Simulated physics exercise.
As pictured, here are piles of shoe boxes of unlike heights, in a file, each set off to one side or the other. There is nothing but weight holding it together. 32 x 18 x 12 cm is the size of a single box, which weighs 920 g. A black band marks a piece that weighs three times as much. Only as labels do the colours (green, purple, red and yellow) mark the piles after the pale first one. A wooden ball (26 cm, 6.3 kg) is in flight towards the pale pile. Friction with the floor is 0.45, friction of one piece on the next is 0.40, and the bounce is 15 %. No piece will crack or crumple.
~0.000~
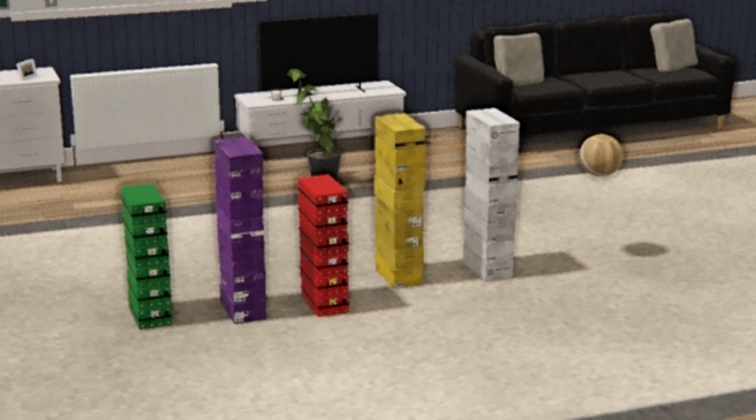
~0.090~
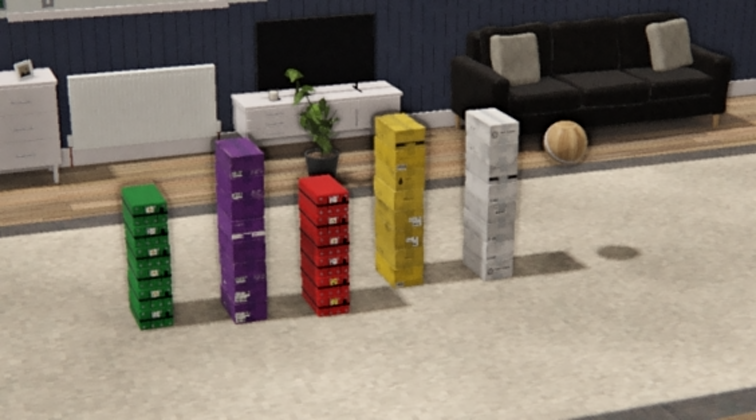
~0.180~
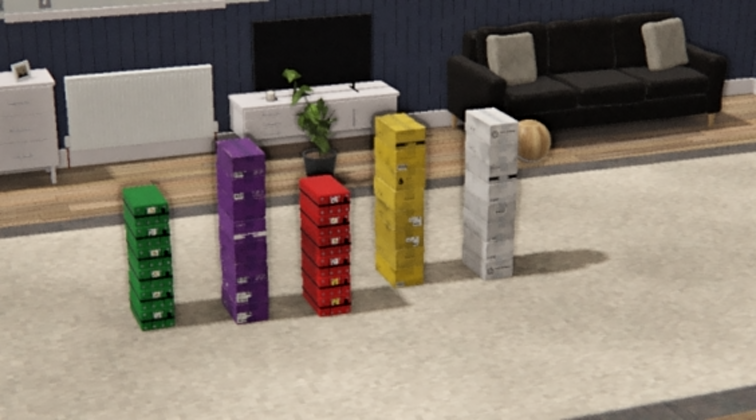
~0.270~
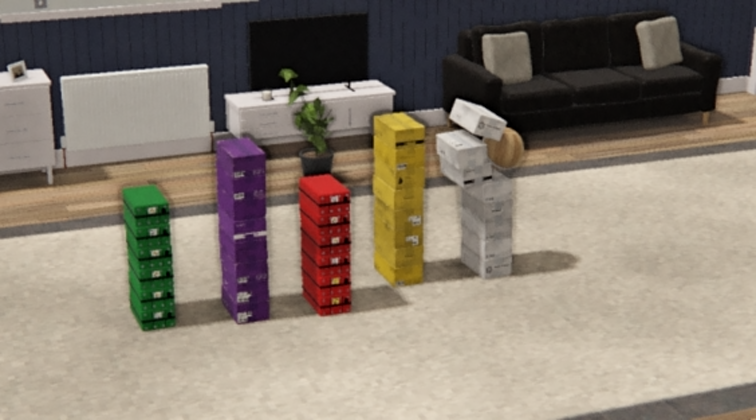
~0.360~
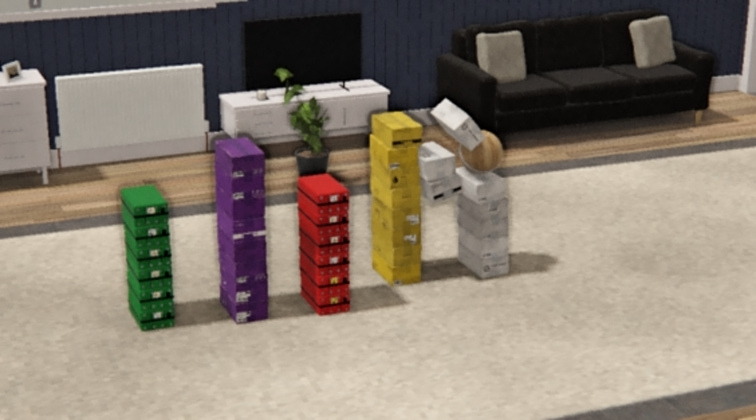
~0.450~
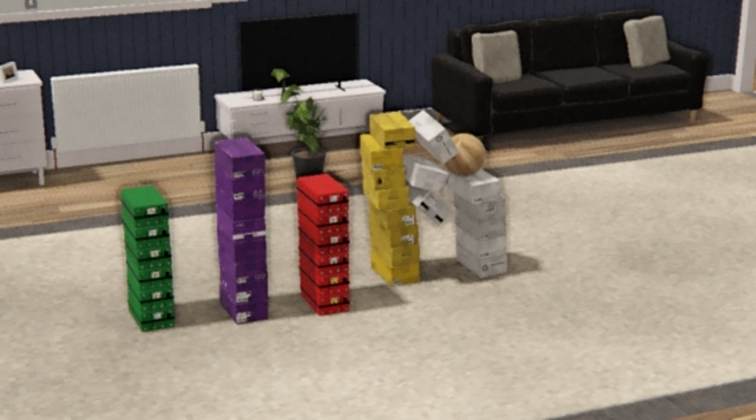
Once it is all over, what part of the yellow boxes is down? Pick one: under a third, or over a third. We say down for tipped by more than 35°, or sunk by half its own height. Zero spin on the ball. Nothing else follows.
Over a third.
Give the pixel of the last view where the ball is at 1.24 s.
About (435, 245).
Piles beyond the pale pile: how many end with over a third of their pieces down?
All told, the figure is 1.
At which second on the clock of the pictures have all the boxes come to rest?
2.0 s, roughly.
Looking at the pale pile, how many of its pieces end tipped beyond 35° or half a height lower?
Count: 3.
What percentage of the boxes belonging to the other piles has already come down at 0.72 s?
0 per cent at that moment.
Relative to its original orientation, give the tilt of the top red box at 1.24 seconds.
Angle at that time, about 0 degrees.
After 0.72 s, 3 of the pale pile down; none of the 8 yellow boxes down (0 of 28 in all colours); top yellow box leaning 13°.
After 1.24 s, 3 of the pale pile down; 7 of the 8 yellow boxes down (7 of 28 in all colours); top yellow box leaning 56°, 52 cm lower; top red box shifted 57 mm.
At rest (2.4 s), 3 of the pale pile down; 7 of the 8 yellow boxes down (7 of 28 in all colours); top yellow box on its side; top red box shifted 39 mm. That is 88 per cent. As the last picture would show them, middles, top yellow box near (185, 274), top red box near (317, 196).
